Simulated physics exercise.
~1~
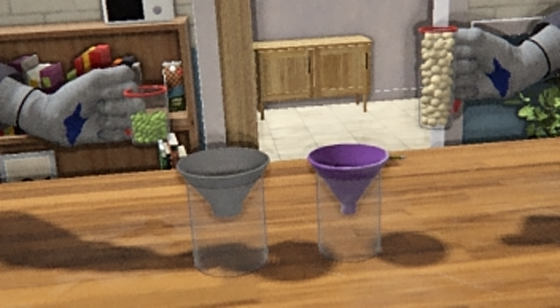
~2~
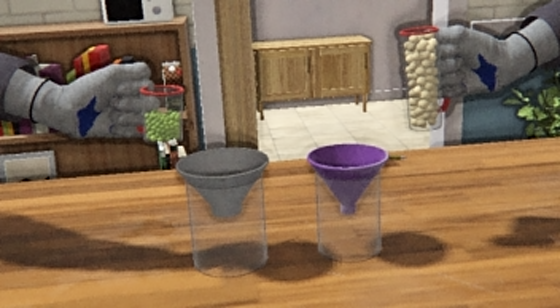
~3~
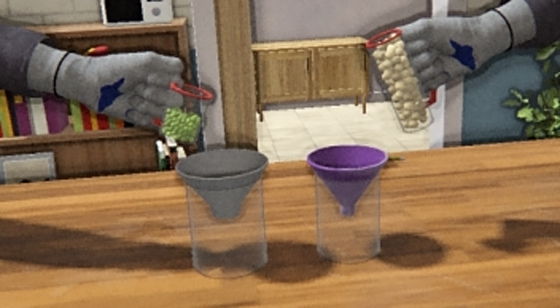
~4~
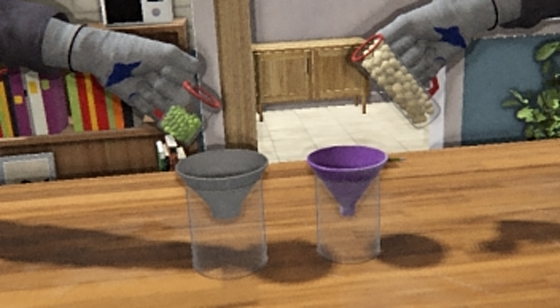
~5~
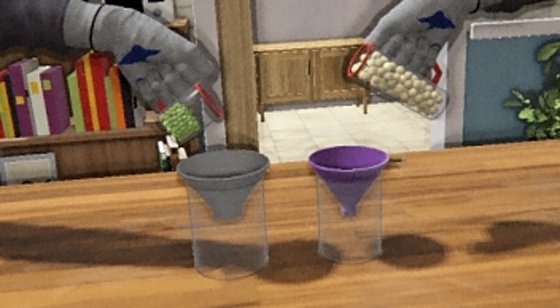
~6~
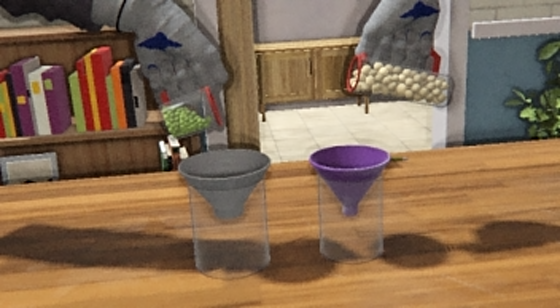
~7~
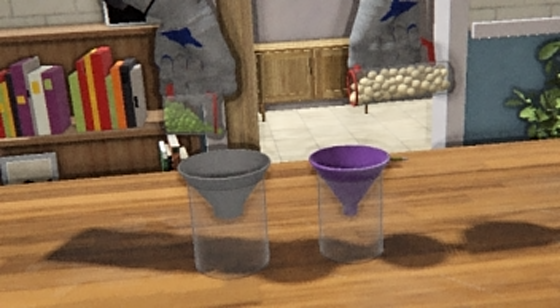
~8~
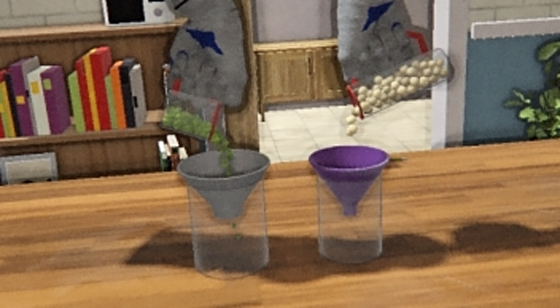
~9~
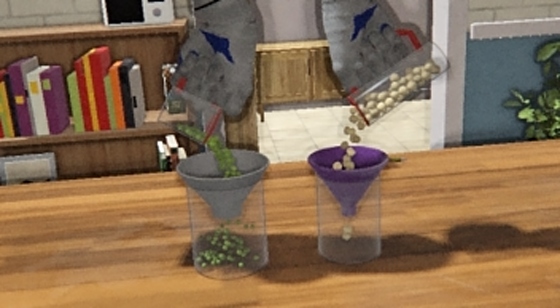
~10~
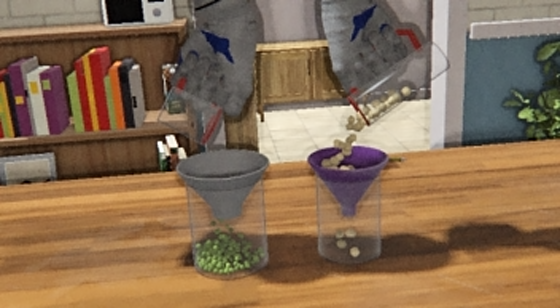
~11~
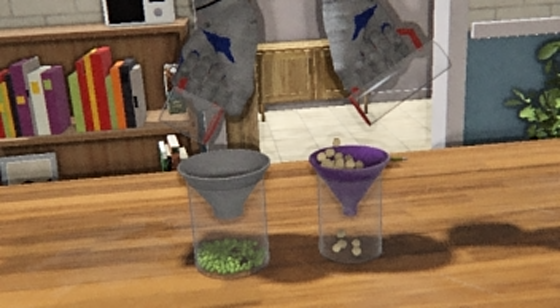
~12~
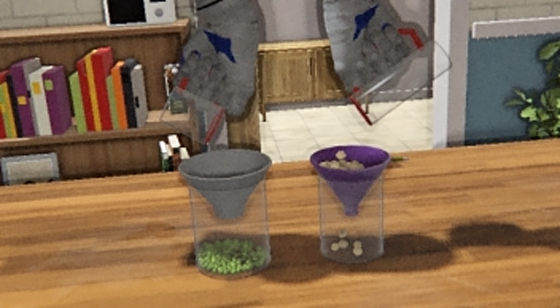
Gloved hands tipping cups over two funnels, green bits all dropping into the left jar, pale balls mostly jamming the purple funnel.
